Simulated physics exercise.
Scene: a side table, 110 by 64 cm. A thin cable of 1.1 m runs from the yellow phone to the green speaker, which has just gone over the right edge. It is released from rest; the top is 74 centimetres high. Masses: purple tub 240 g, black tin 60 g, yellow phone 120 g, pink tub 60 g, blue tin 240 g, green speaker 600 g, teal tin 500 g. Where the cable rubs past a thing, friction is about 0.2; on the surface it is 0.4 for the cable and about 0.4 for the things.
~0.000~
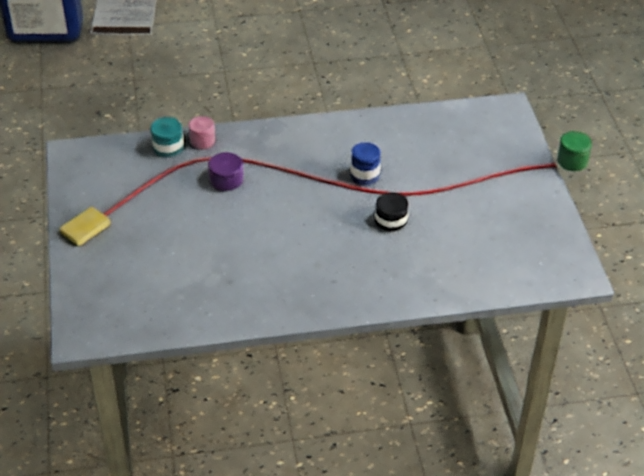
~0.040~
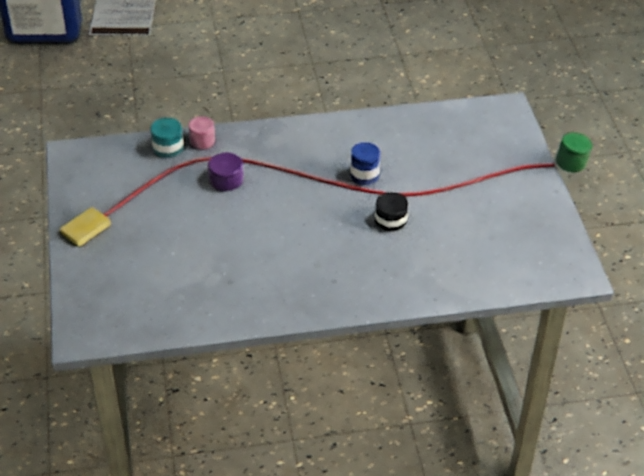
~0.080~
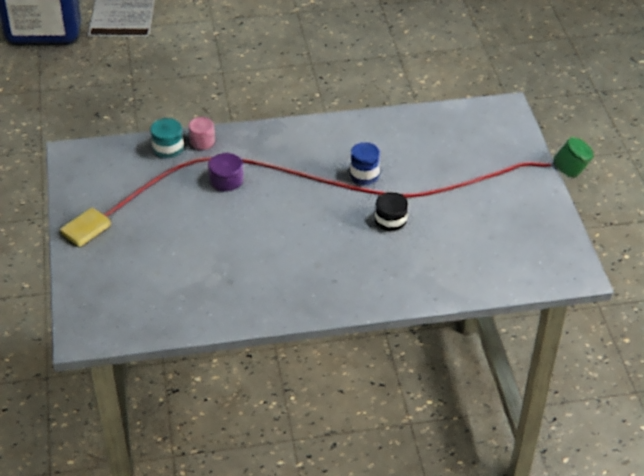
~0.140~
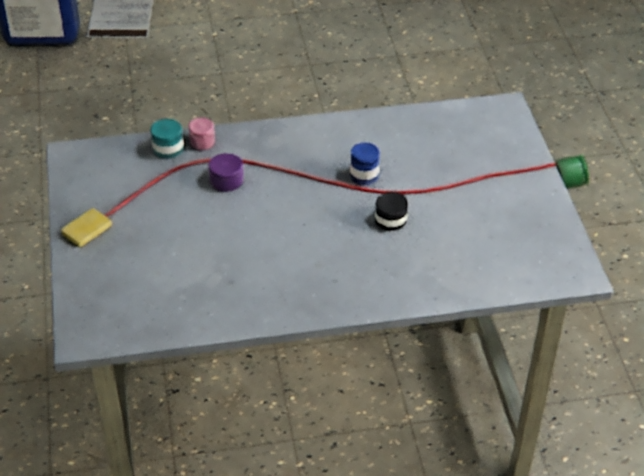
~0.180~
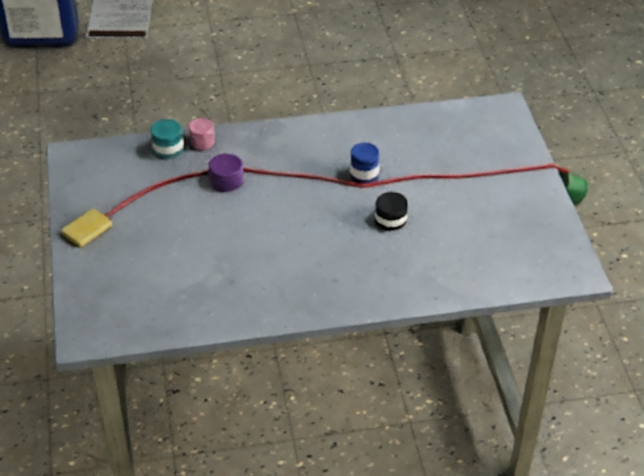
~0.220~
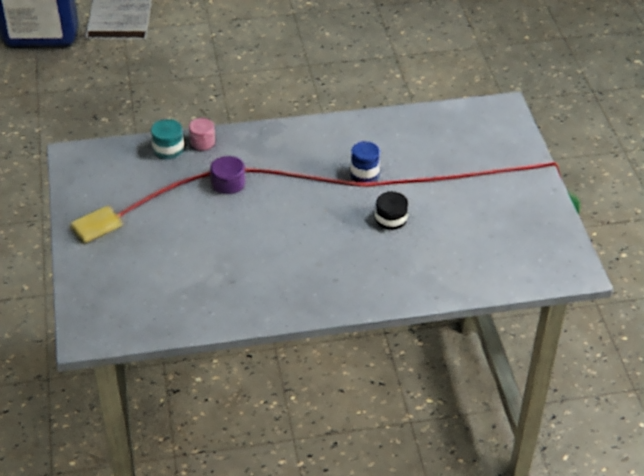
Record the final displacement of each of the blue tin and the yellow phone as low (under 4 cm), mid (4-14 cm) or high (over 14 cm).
Blue tin - high; yellow phone - high.
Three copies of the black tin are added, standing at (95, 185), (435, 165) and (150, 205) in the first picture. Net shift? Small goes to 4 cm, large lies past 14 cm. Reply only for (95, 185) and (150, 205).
Taking them in that order, the first shows only a little movement and the second shows a medium amount of movement.
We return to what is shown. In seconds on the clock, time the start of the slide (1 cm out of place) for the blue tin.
Blue tin: Roughly 0.28 s.
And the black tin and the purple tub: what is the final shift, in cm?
Final offset from start: Black tin = 0 cm, purple tub = 8 cm.
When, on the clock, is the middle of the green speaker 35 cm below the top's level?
Roughly 0.38 s.
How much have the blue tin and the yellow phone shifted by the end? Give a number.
Blue tin ~ 40 cm, yellow phone ~ 80 cm.
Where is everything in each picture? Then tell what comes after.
The first picture shows shows, blue tin (366, 151); yellow phone (85, 223); cable runs through (513, 171) (418, 193) (323, 180) (142, 188).
The second picture shows shows, green speaker (576, 142); cable runs through (512, 170) (323, 180) (142, 188).
The third picture shows shows, green speaker (574, 157); cable runs through (509, 169) (323, 180) (142, 189).
The fourth picture shows shows, green speaker (572, 173); cable runs through (515, 172) (324, 180) (143, 189).
The fifth picture shows shows, green speaker (568, 188); cable runs through (531, 168) (337, 181) (146, 191).
The sixth picture shows shows, blue tin (366, 150); yellow phone (96, 221); cable runs through (548, 165) (448, 177) (258, 171) (160, 192).
At 0.5 s, the cable's tail end at (272, 171); yellow phone 38 cm off its start, blue tin 1 cm off its start, green speaker over the edge.
At 0.7 s, the cable's tail end at (420, 154); yellow phone 76 cm off its start, blue tin on its side, 18 cm off its start, green speaker over the edge.
At 1.0 s, the cable's tail end at (453, 150); yellow phone 82 cm off its start at (444, 132), blue tin on its side, 33 cm off its start at (505, 136), green speaker over the edge.
At 1.2 s, the cable's tail end at (453, 150); yellow phone 82 cm off its start, blue tin on its side, 37 cm off its start, green speaker over the edge.
At 2.4 s, the cable's tail end at (453, 150); yellow phone 82 cm off its start at (444, 132), blue tin on its side, 38 cm off its start at (514, 114), green speaker over the edge, purple tub 8 cm off its start at (245, 186).
